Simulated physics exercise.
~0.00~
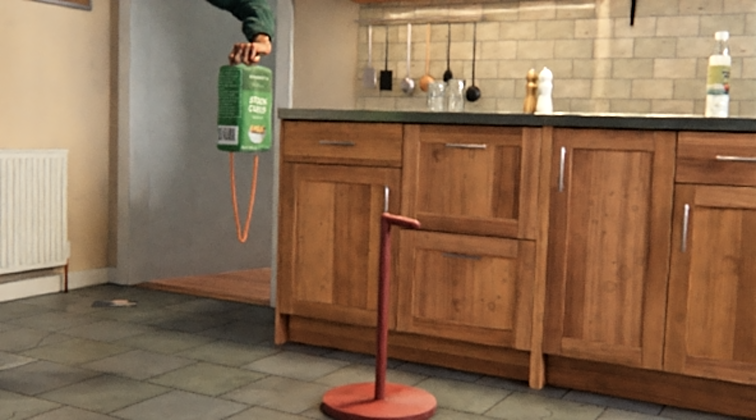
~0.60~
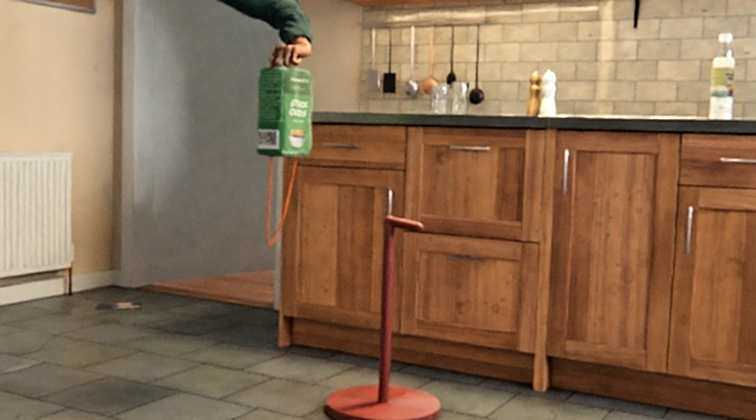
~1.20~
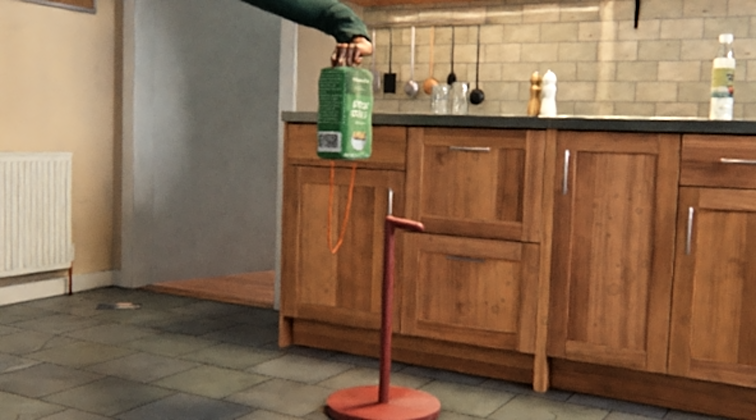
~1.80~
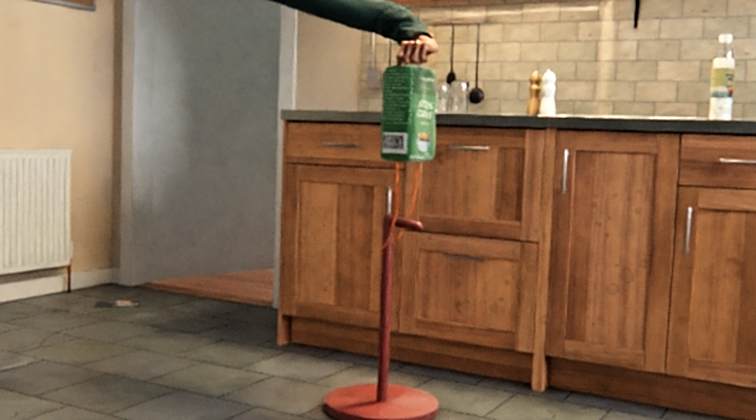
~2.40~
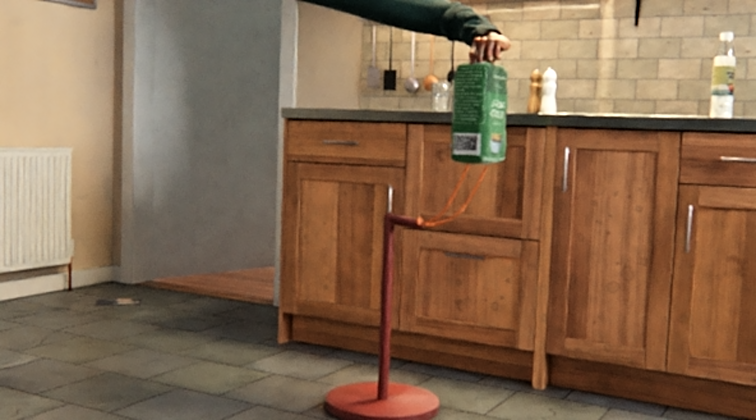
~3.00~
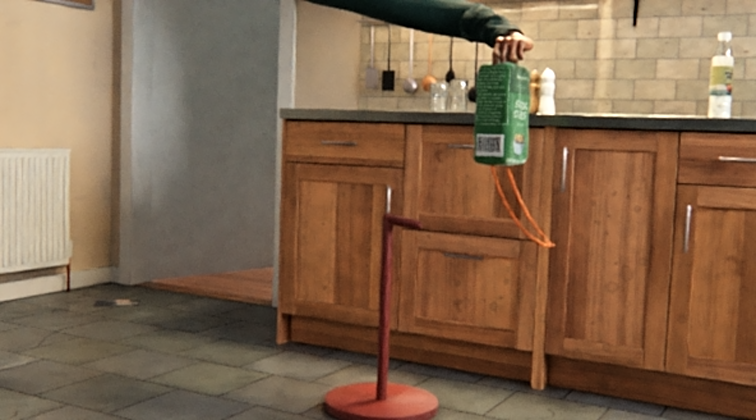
A hand held a green package with an orange loop dangling beneath it and carried it rightward across a kitchen, above a short red post with a bar on top. The loop brushed by the bar without catching, and the package ended up past the post, still held.
